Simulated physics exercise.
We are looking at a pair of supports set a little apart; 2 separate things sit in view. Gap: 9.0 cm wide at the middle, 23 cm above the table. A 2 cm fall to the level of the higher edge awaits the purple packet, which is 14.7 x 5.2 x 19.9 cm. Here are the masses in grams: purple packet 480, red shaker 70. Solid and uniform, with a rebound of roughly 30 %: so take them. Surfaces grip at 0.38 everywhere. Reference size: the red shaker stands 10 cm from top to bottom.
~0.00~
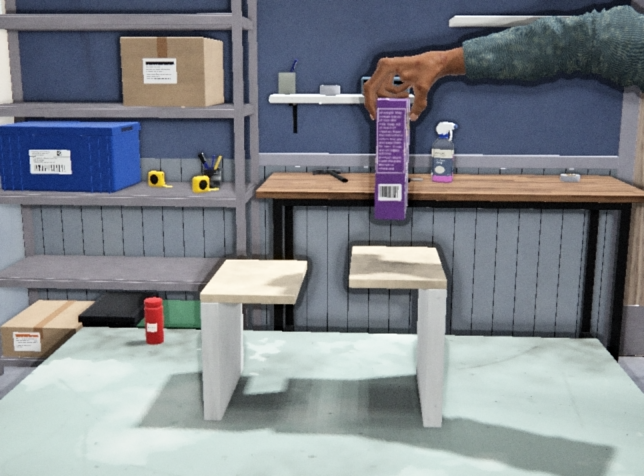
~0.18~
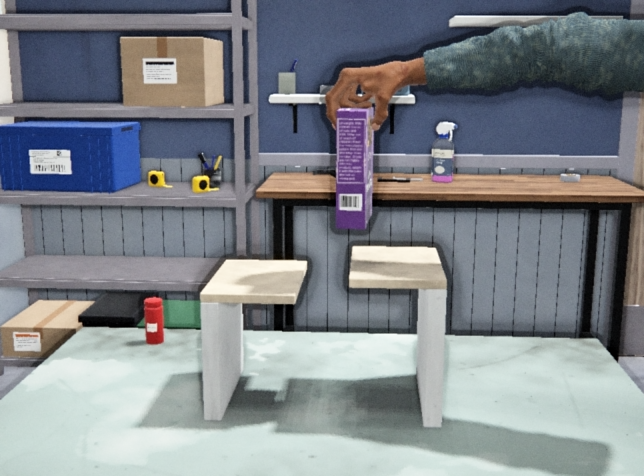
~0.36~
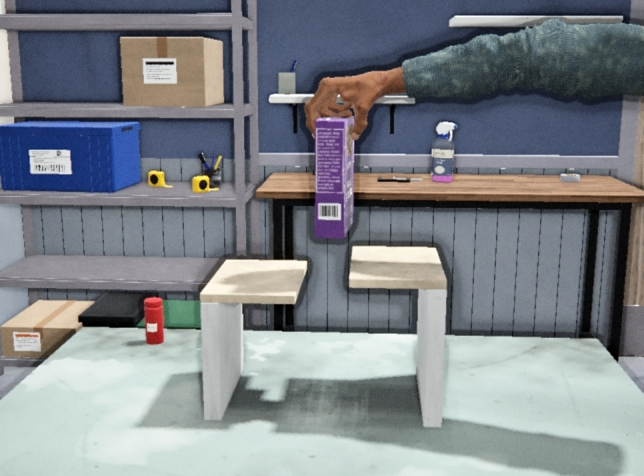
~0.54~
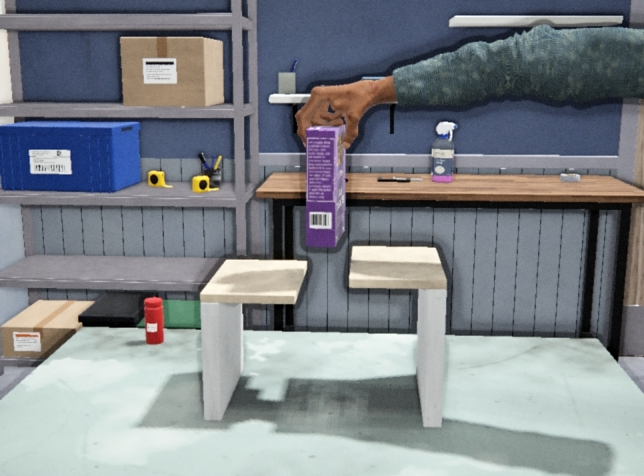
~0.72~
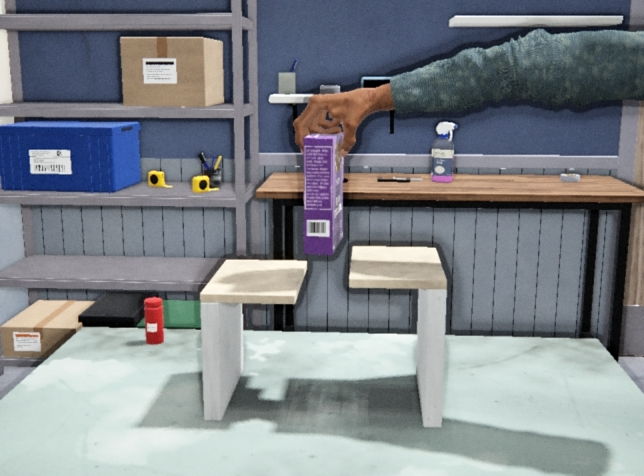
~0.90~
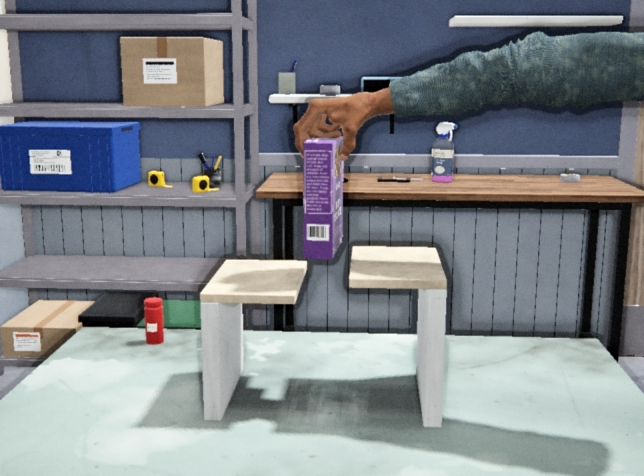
A hand moves a purple packet left and lowers it above two separated supports.
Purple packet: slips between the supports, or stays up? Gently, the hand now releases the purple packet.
It ends up below.
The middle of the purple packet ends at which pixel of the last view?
Near (324, 345).
Around 1.10 s, purple packet shifted 5 cm near (324, 222).
Around 1.20 s, purple packet shifted 20 cm near (324, 302).
Around 1.30 s, purple packet shifted 25 cm near (324, 332).
Around 1.80 s, purple packet shifted 28 cm near (324, 346).
Finally (3.5 s), not toppled but over 4 cm from the start, purple packet; red shaker still in place (within 4 cm). Final places as that camera would see them, purple packet near (324, 346). The packet reaches the table.
